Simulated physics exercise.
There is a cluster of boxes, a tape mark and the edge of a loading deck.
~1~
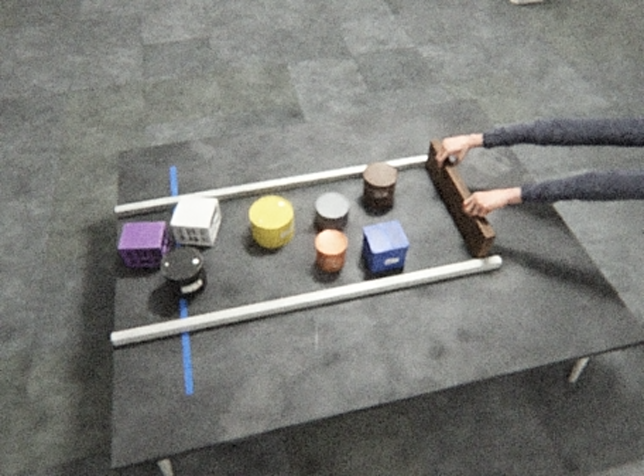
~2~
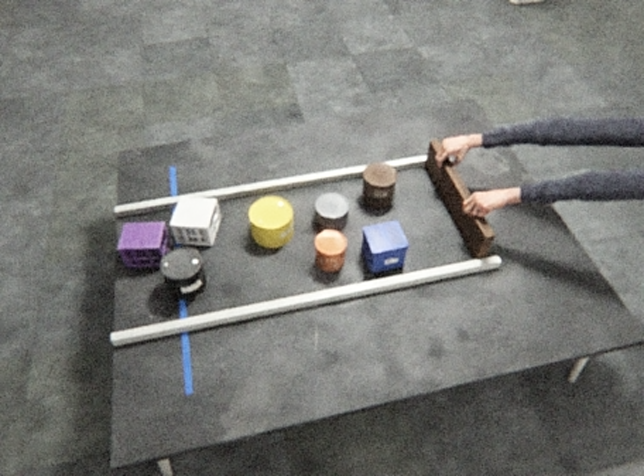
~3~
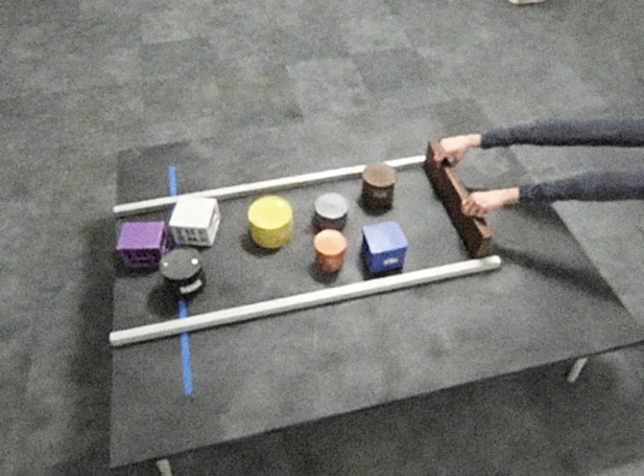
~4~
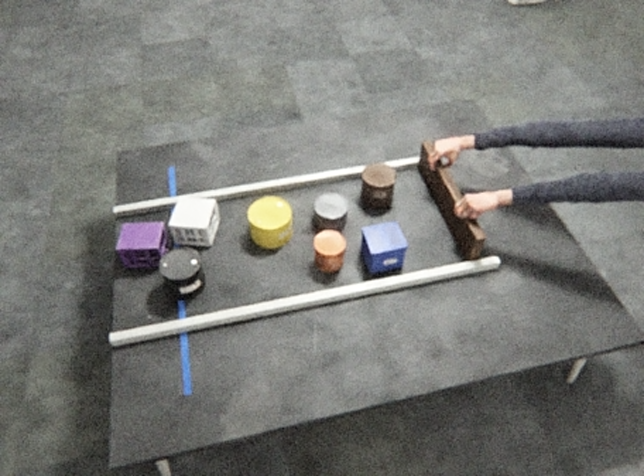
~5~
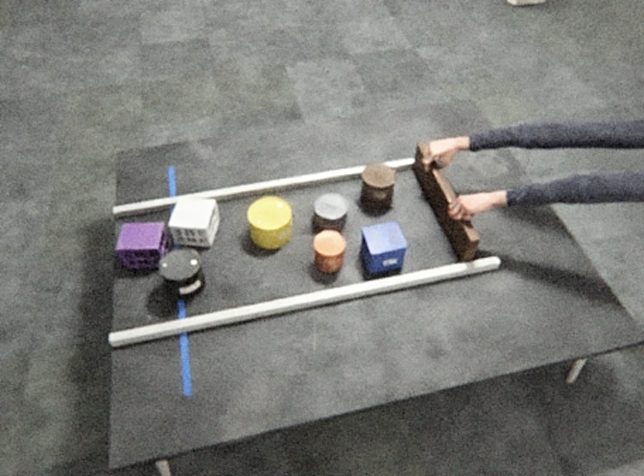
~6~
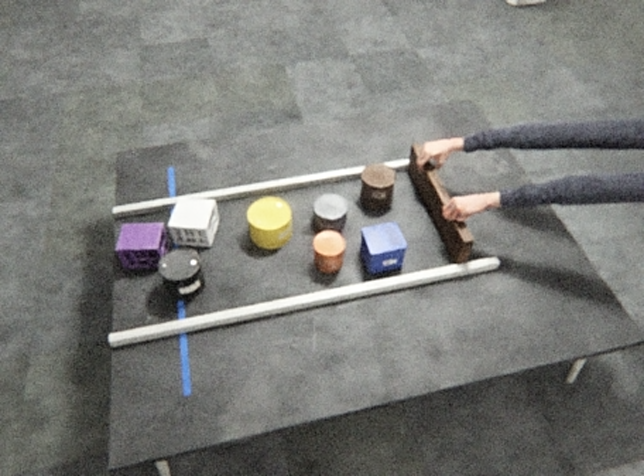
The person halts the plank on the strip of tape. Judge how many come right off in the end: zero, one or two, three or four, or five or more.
In the end, one or two come right off.
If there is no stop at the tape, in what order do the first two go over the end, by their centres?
The purple crate comes first and the black canister second.
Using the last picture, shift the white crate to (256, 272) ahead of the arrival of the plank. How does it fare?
Started there, the object drops over the edge.
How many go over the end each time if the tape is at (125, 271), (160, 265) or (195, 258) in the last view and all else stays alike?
The counts come to 8, then 5, then 2.
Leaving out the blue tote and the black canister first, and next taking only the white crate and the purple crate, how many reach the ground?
I'd say 1 the first time and 1 the second time.
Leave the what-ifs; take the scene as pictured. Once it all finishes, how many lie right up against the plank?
Number: 3.
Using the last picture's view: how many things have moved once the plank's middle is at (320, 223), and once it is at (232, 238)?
I make it 5 at the first spot and 8 at the other.
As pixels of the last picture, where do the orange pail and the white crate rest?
In the last picture the first middle sits at (121, 291) and the other at (118, 222).
Soon after, none off yet; purple crate at rest near (144, 246); black canister at rest near (183, 275); white crate at rest near (195, 222).
After that, none off yet; purple crate displaced a little near (133, 247); black canister at rest near (183, 275); white crate displaced a little near (177, 222).
In the end, the number that fall off is one or two; gone, black canister and purple crate.
